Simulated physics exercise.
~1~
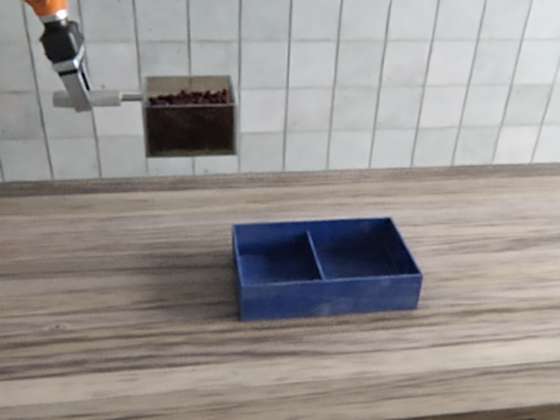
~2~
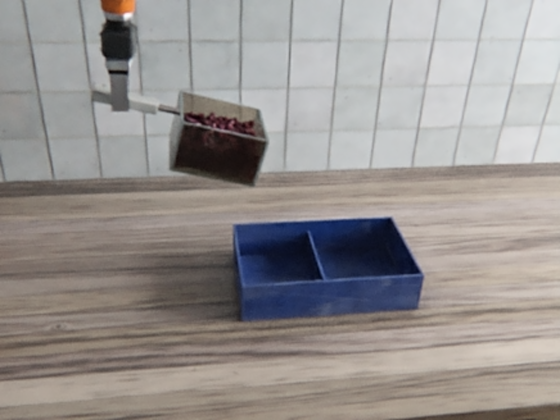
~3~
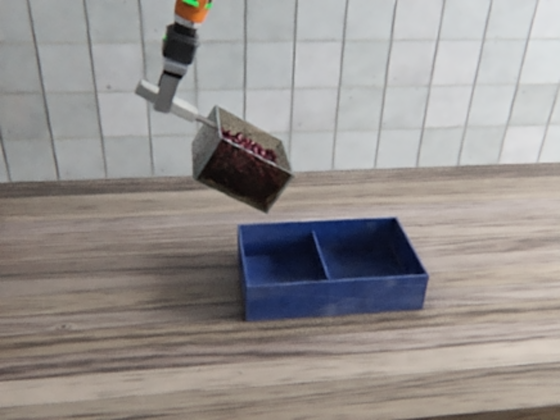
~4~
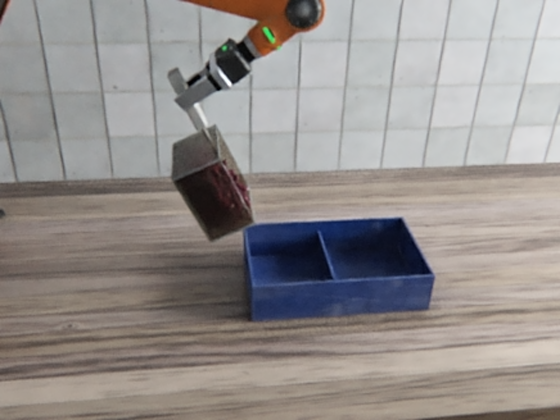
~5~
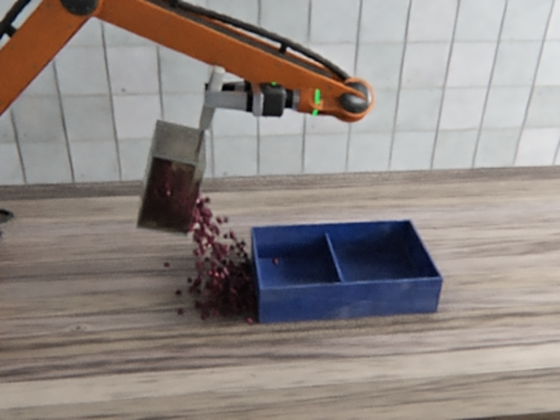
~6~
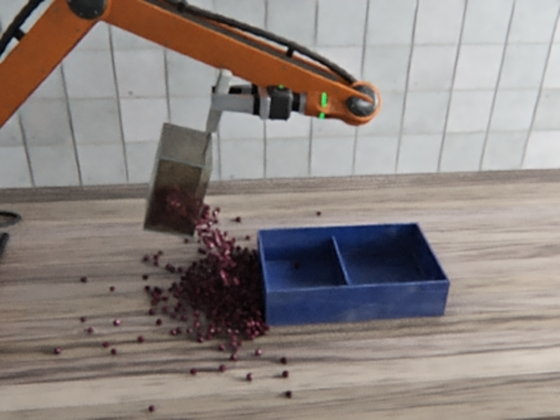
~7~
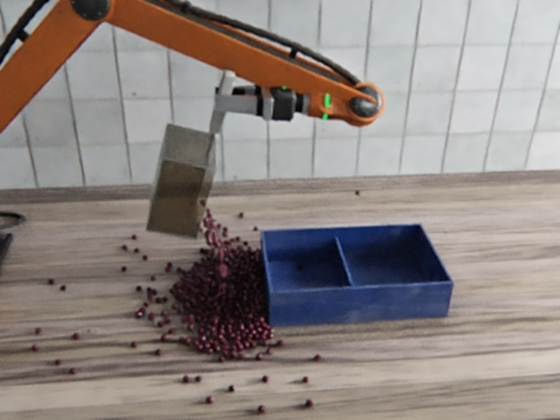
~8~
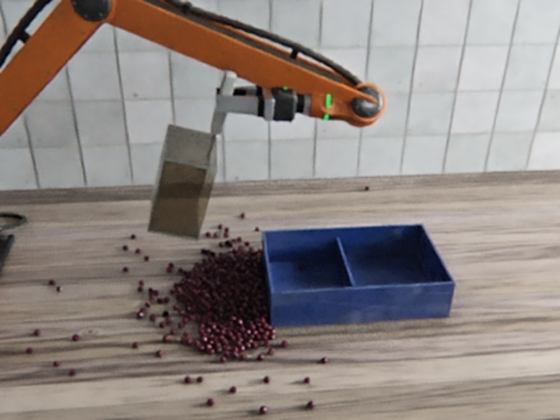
On a wooden table, a robot arm tips a box, spilling dark red beads mostly beside a blue crate.
